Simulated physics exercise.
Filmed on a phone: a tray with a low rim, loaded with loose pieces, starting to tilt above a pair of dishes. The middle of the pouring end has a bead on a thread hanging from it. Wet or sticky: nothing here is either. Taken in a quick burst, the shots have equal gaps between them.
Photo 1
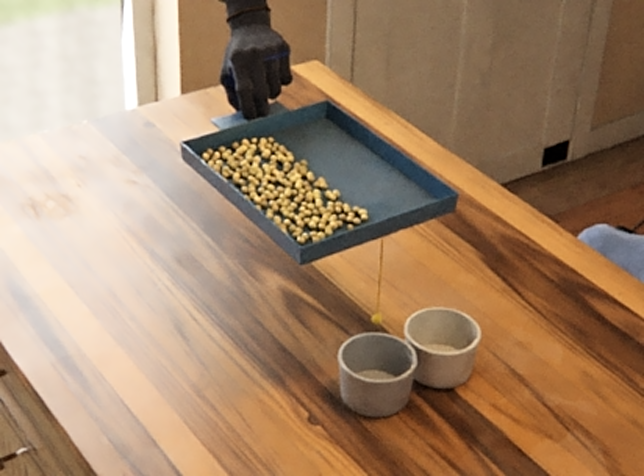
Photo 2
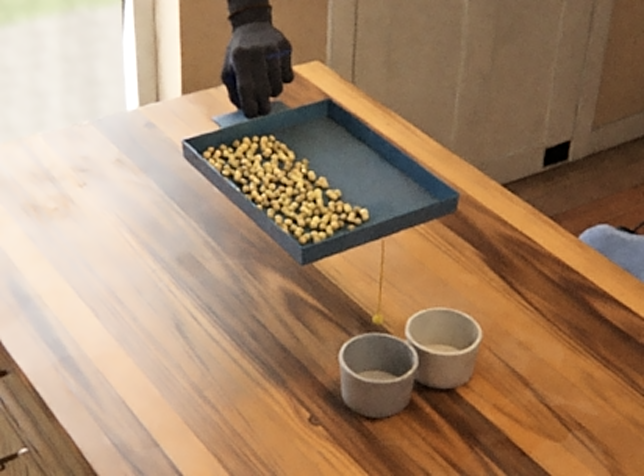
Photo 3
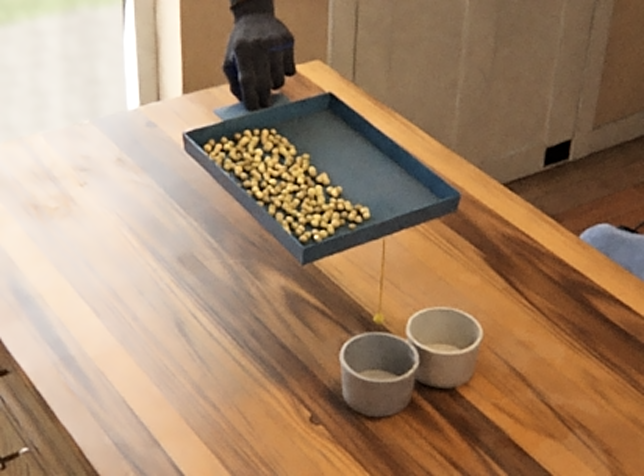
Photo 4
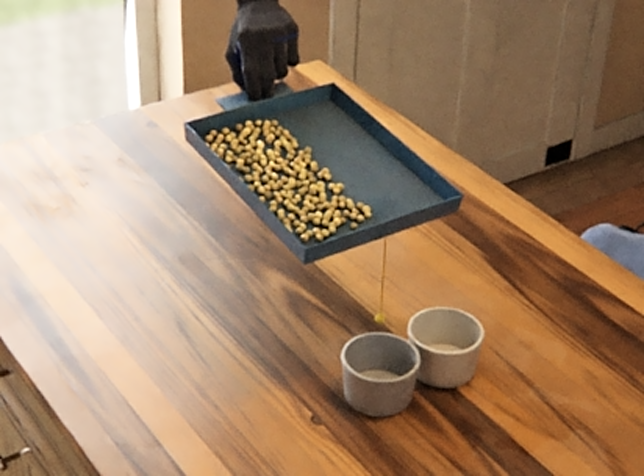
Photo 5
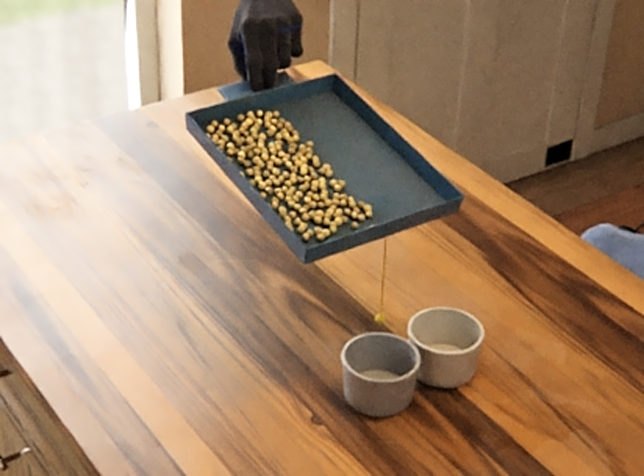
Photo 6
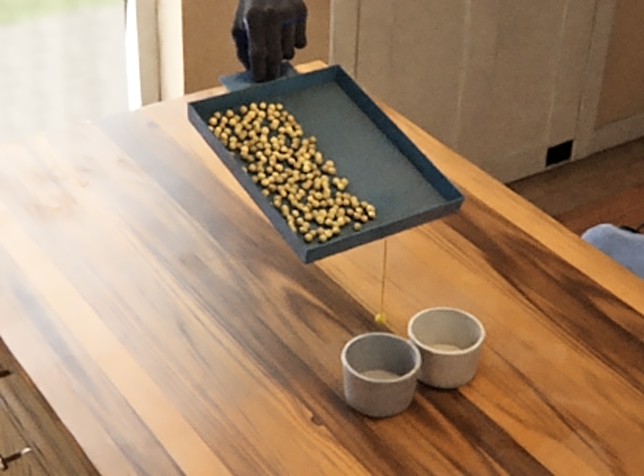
In this clip, a dark-gloved hand gradually raises the far end of a blue tray of yellowish, bean-like pieces, tilting it slightly above two small grey dishes on a wooden table, while the pieces stay bunched along the tray's left side.
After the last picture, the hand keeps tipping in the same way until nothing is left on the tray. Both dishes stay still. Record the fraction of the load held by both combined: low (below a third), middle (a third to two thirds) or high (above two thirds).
Fraction held by both: Middle.
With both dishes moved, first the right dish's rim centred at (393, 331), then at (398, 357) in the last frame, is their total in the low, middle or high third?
The two tries come out as below one third and one to two thirds in turn.
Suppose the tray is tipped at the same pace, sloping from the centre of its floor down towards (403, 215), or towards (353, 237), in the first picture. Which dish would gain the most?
So, first the one on the right side, and second the one on the left side.
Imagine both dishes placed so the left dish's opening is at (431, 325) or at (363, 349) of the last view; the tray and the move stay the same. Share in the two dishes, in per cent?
First placement: 20 per cent; second placement: 20 per cent.
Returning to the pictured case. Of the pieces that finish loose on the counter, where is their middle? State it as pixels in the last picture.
Near (452, 459).
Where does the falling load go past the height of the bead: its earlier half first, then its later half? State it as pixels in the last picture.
First roughly (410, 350), then roughly (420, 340).
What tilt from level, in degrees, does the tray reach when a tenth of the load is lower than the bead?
I'd say it is tilted about 105°.
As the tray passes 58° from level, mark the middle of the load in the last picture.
Its middle sits at about pixel (360, 216).
Just after the last frame, tray tipped steeply; almost all on the tray; just a few in the right dish.
A moment on, tray tipped right over; almost all on the tray; just a few in the right dish; just a few in the air.
Further on, tray tipped past a quarter turn; roughly a quarter in the left dish; roughly a quarter in the right dish; roughly half outside both.
When it is over, tray tipped past a quarter turn; roughly a quarter in the left dish; roughly a quarter in the right dish; roughly half outside both.
